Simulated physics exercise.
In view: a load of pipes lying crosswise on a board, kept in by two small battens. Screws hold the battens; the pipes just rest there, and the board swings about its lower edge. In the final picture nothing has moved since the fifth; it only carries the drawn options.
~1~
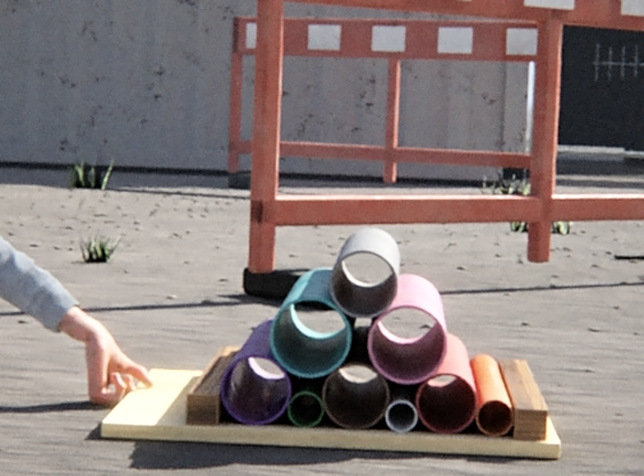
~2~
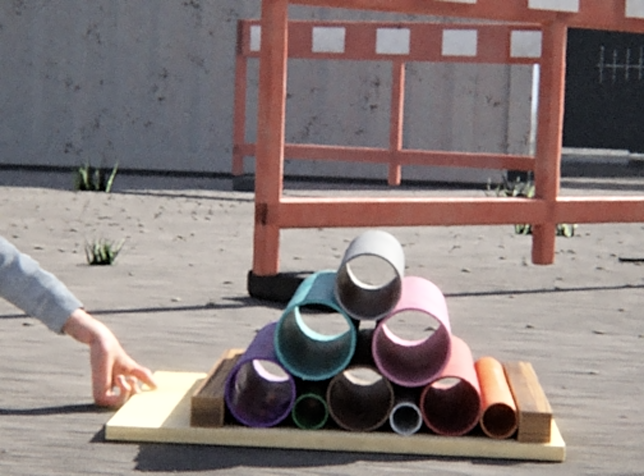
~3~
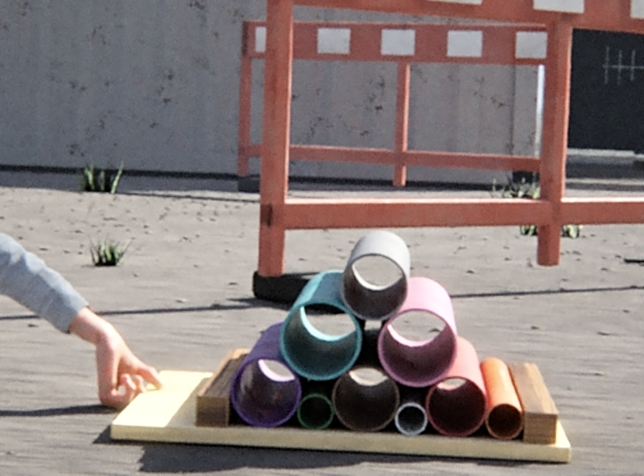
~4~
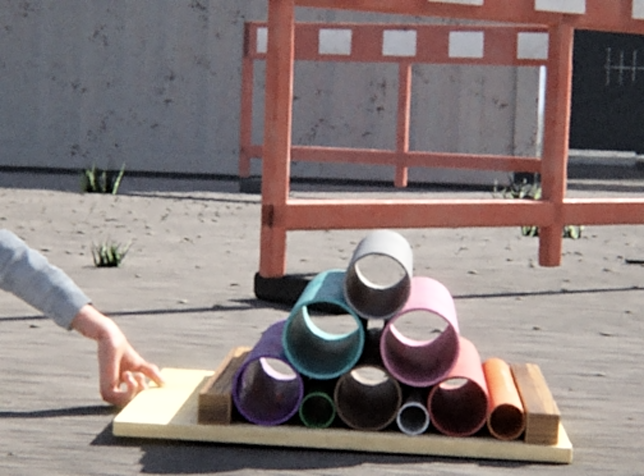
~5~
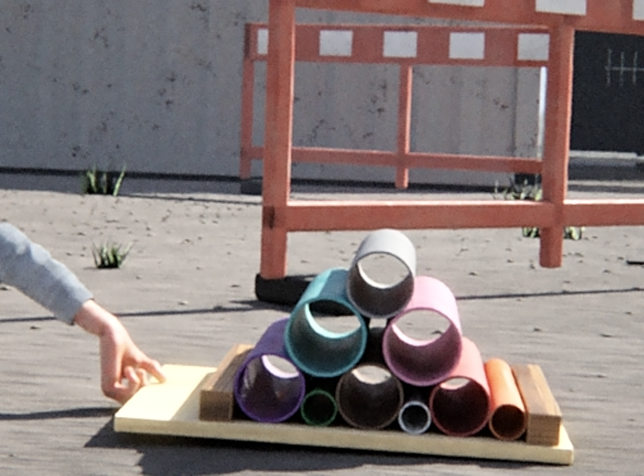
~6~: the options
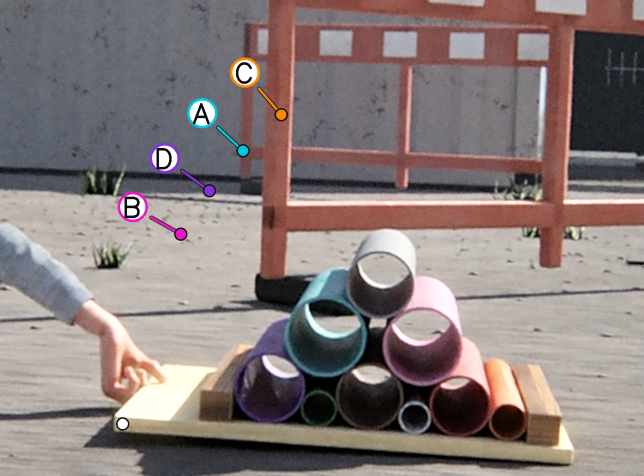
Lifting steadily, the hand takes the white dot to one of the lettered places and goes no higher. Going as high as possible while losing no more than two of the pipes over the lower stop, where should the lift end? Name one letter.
It can be raised to D.
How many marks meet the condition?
The number is two.
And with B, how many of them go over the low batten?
The count is none.
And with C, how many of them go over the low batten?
At C the number is three.
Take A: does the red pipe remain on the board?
The red pipe: Yes.
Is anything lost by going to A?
Yes, at A.
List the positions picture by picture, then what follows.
In the first frame, green pipe (306, 409); brown pipe (356, 396); white pipe (401, 416).
In the second frame, white pipe (406, 419); red pipe (451, 405).
In the third frame, board (347, 398); purple pipe (265, 392); turquoise pipe (320, 339).
In the fourth frame, board (349, 397); purple pipe (268, 390); green pipe (317, 411).
In the fifth frame, board (350, 396); purple pipe (269, 387); green pipe (319, 409).
On the copy, A at (243, 151); B at (181, 234); C at (282, 115); D at (210, 191); the white dot at (123, 424).
On D. First, board at 19°.
Then, board at 34°.
Finally, board at 34°, one over the low batten (pink).
By contrast, A three over the low batten (pink, turquoise, grey); B none over the low batten; C three over the low batten (pink, turquoise, grey).
